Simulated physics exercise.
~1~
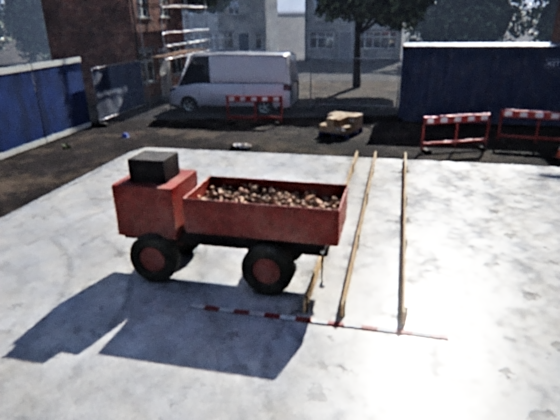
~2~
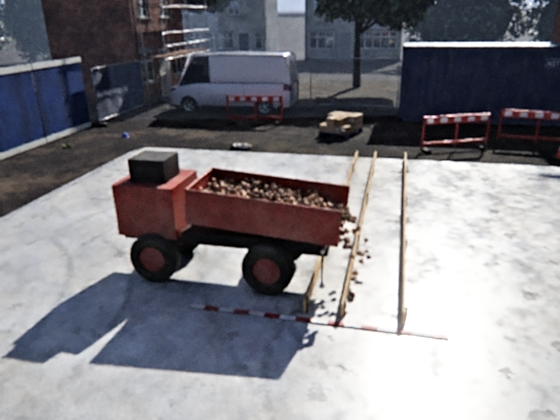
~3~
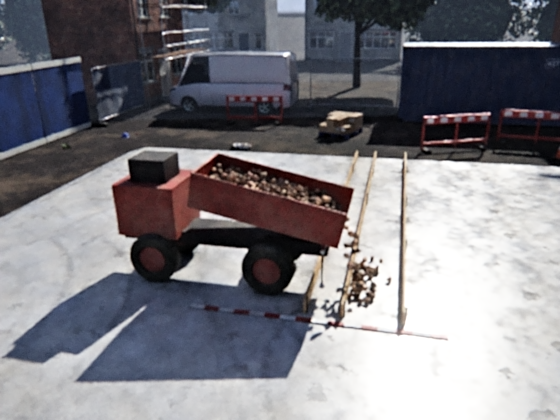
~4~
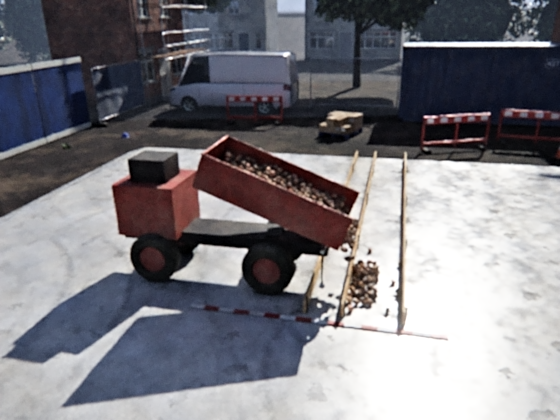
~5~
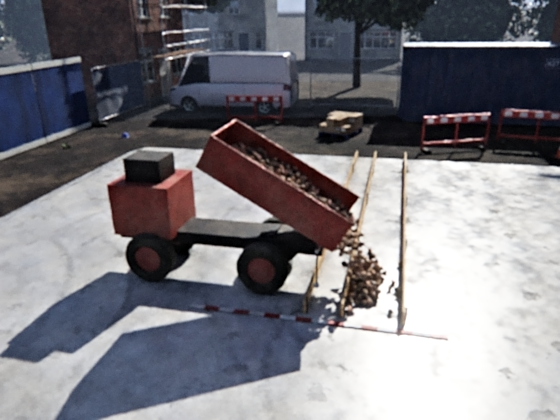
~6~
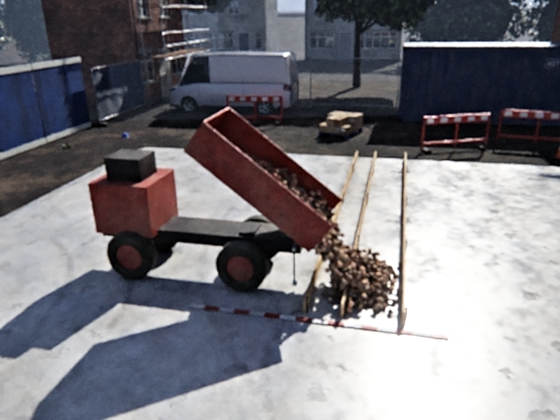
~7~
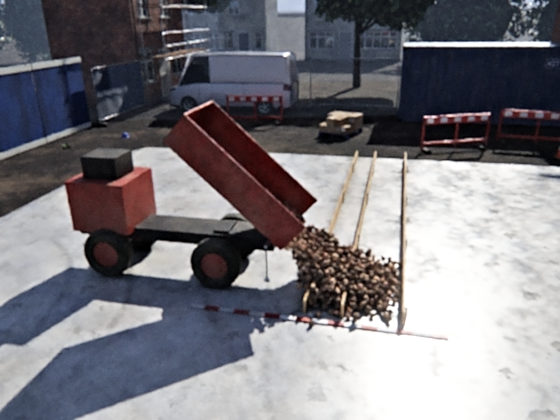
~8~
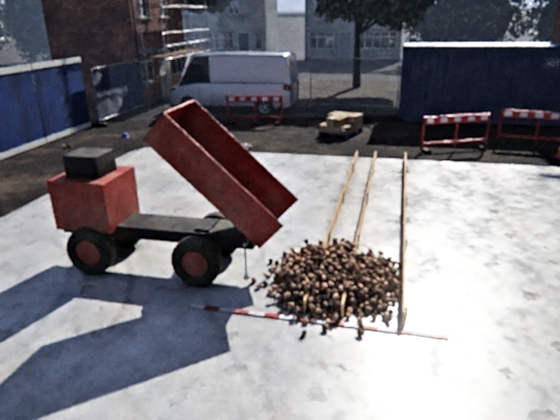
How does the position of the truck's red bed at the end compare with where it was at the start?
At the end the bed is further left and higher up, tilted steeply with its front end raised, whereas at the start it lay level on the truck.
